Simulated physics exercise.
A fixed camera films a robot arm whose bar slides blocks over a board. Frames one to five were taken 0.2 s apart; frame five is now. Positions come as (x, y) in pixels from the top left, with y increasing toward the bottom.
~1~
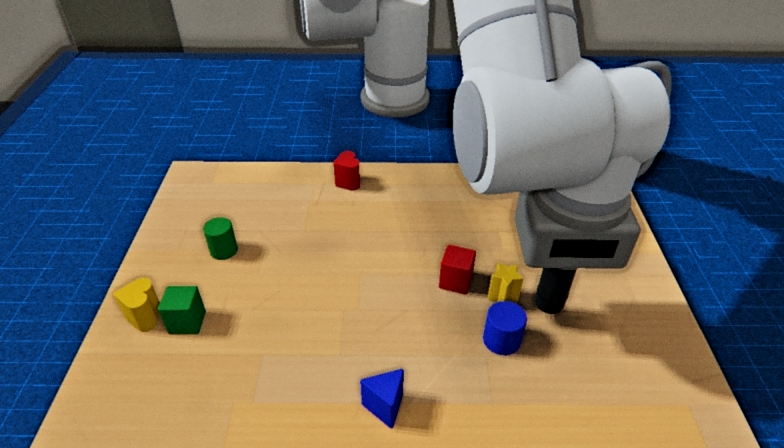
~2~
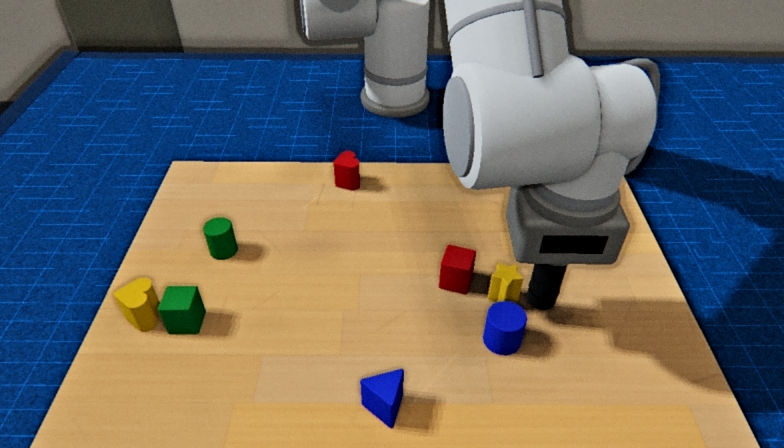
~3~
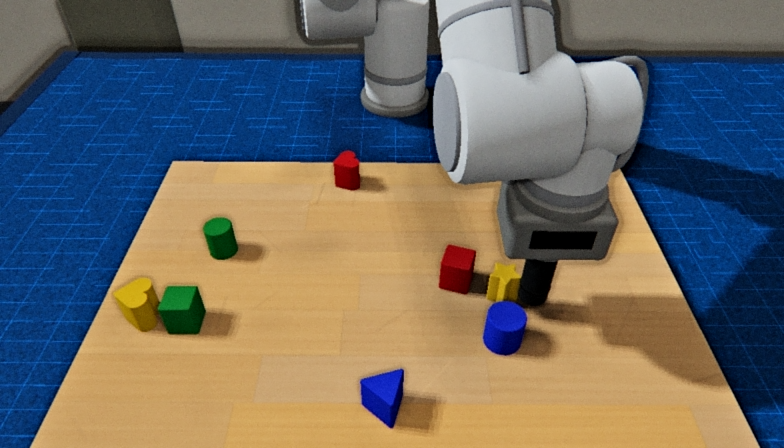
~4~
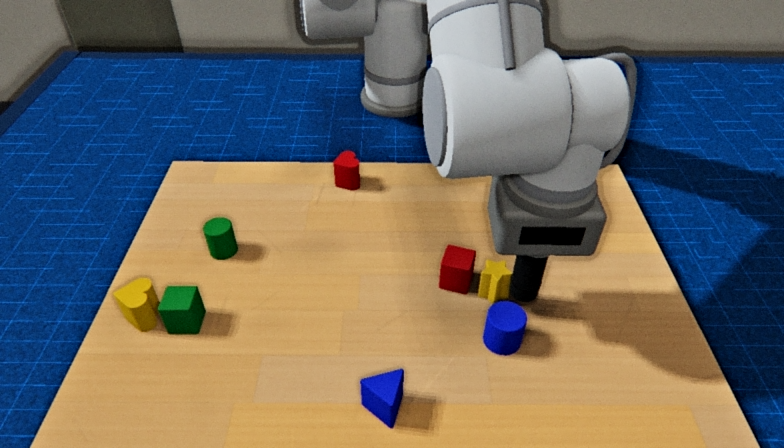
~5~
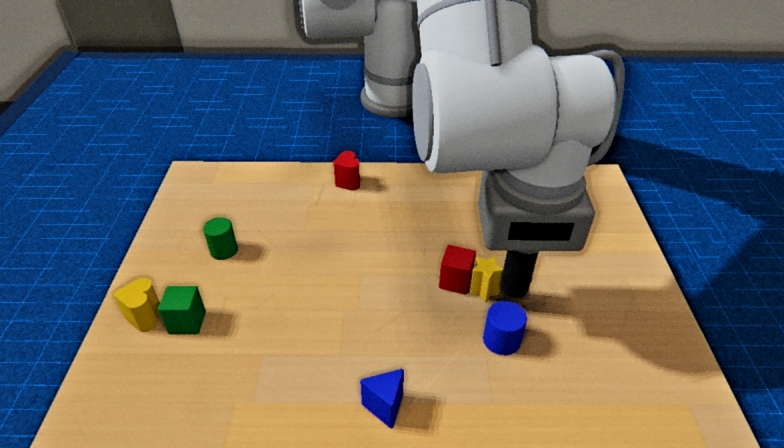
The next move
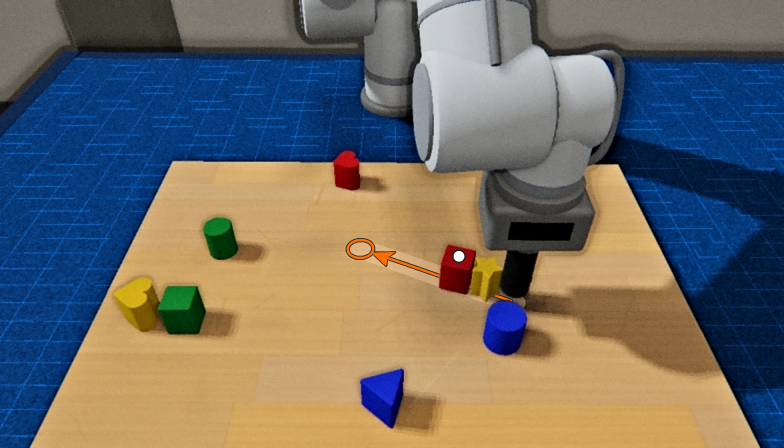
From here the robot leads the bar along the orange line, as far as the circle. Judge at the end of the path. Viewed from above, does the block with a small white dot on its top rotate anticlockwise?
It seems so.
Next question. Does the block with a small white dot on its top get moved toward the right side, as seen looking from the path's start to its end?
No, I don't think so.
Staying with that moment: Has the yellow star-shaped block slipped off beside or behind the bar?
Going by the path, no.
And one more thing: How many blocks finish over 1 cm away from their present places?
I'm going with two.
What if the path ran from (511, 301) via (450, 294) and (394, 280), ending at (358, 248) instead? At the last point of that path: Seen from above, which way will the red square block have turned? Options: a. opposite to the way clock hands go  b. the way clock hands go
I choose b.
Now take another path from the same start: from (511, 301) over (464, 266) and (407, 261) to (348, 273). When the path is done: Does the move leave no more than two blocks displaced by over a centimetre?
Answer: Yes.
Drawn move, from (511, 301) to (360, 249); the dot is on the red square block.
The first path, step by step. One third of the way, bar (458, 269); red square block (406, 242); yellow star-shaped block (433, 248).
Two thirds of the way, bar (408, 252); red square block (362, 234), turned 20° anticlockwise; yellow star-shaped block (389, 230), turned 20° anticlockwise.
At the end, bar (360, 236); red square block (325, 227), turned 60° anticlockwise; yellow star-shaped block (345, 212); blue circular block still.
